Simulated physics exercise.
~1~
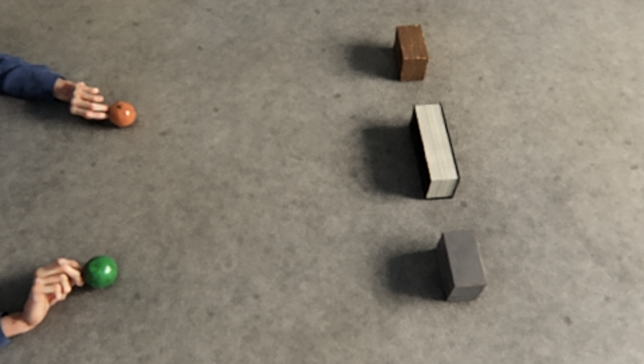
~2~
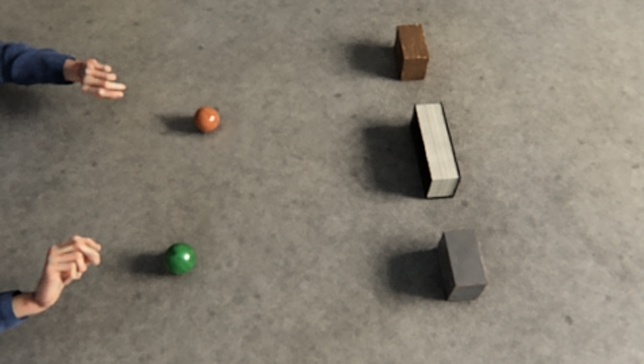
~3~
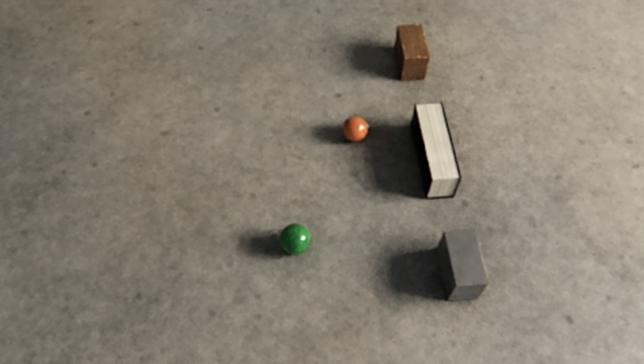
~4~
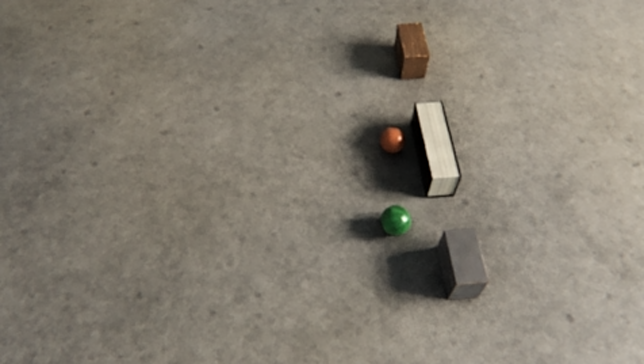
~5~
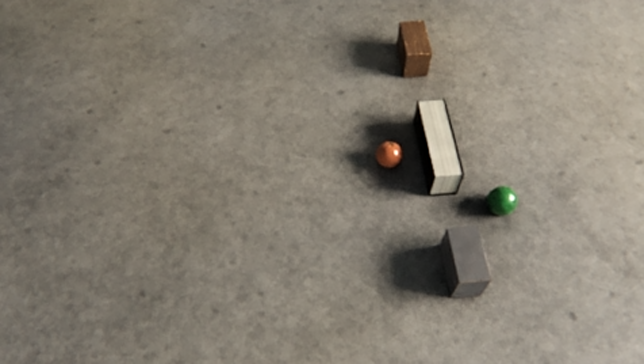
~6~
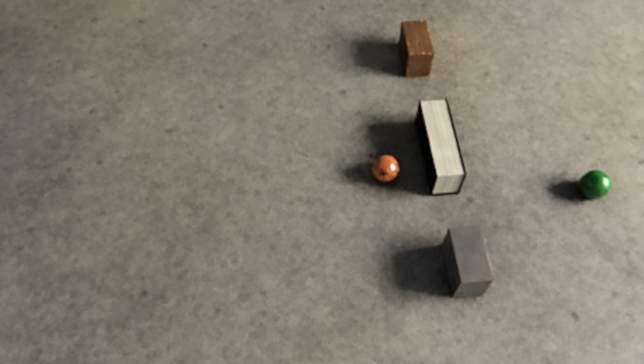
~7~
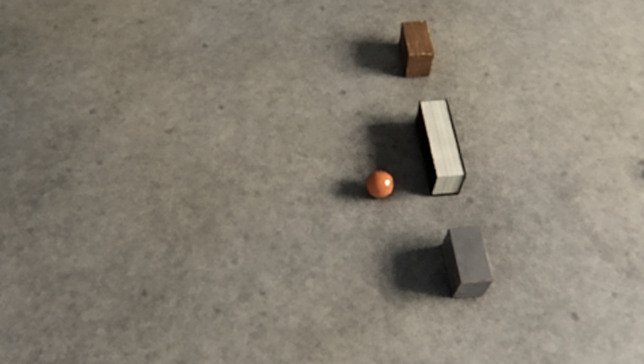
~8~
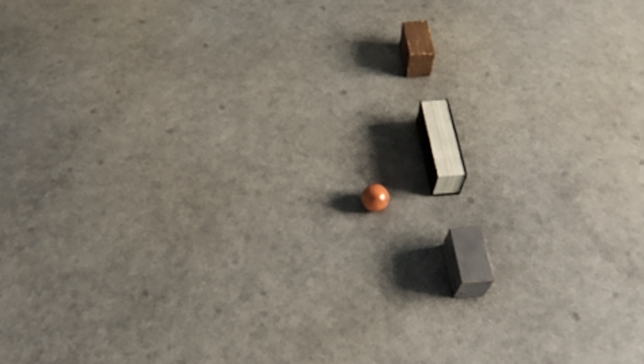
Two hands rolled a small orange ball and a green ball to the right toward a brown block, a black book and a grey block; the green one slipped between book and grey block and out of view, while the orange one hit the book and drifted slowly downward.
